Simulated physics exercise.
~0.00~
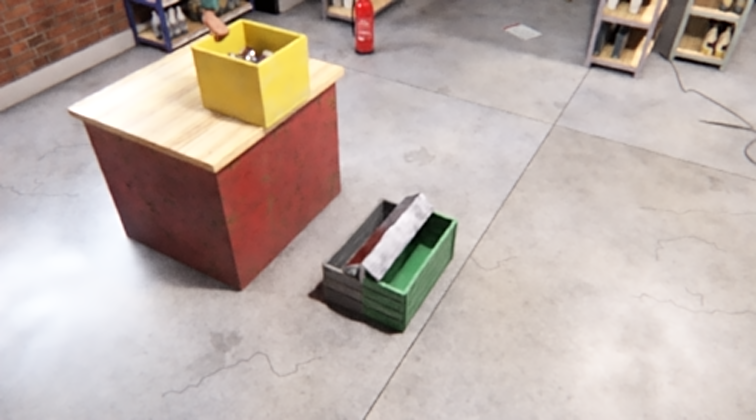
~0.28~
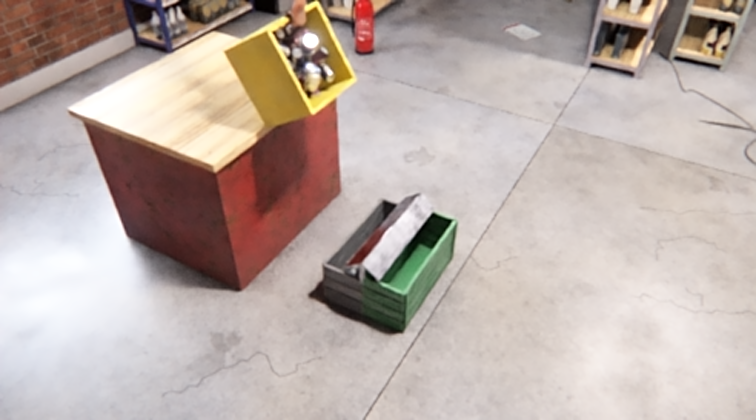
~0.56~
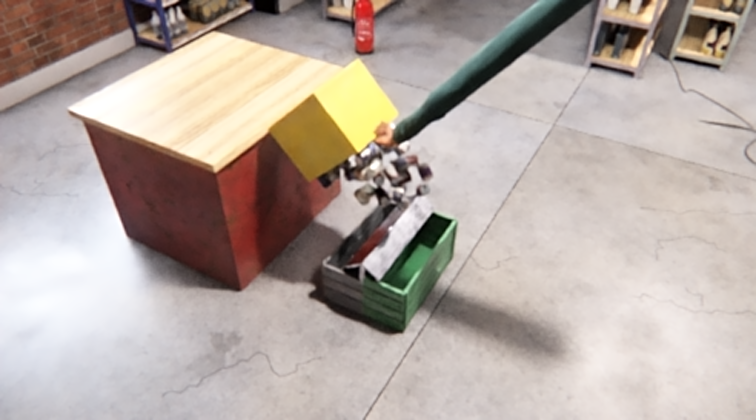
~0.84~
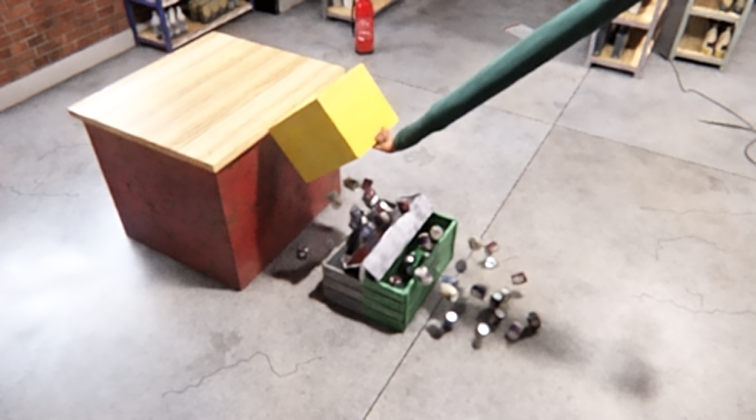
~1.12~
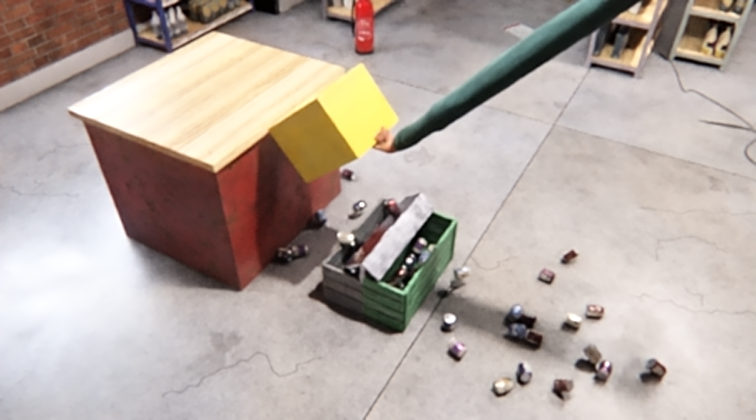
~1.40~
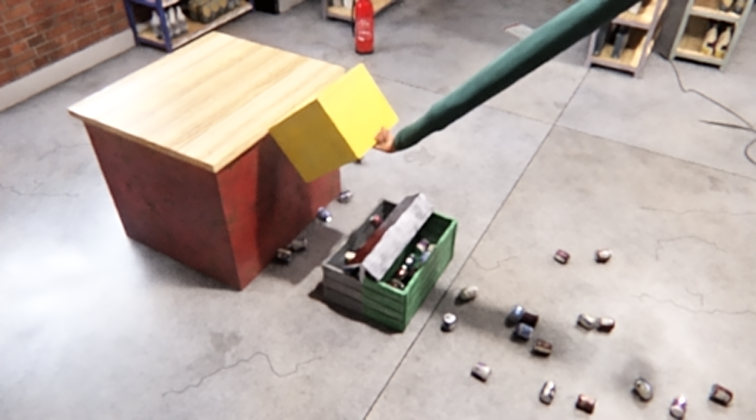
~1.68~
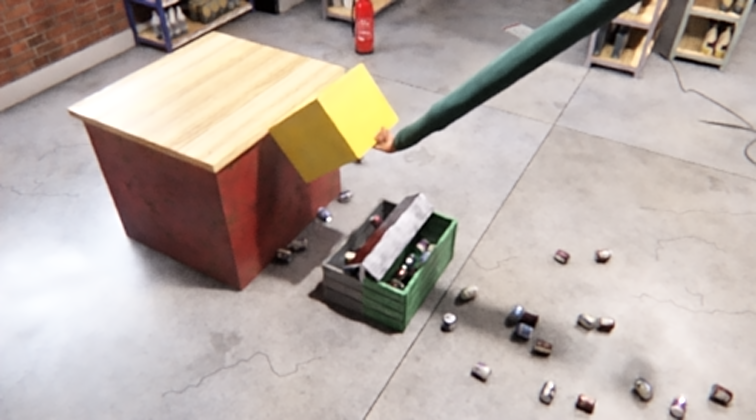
In a workshop, an arm tips a yellow crate, spilling cans into two bins and across the floor.
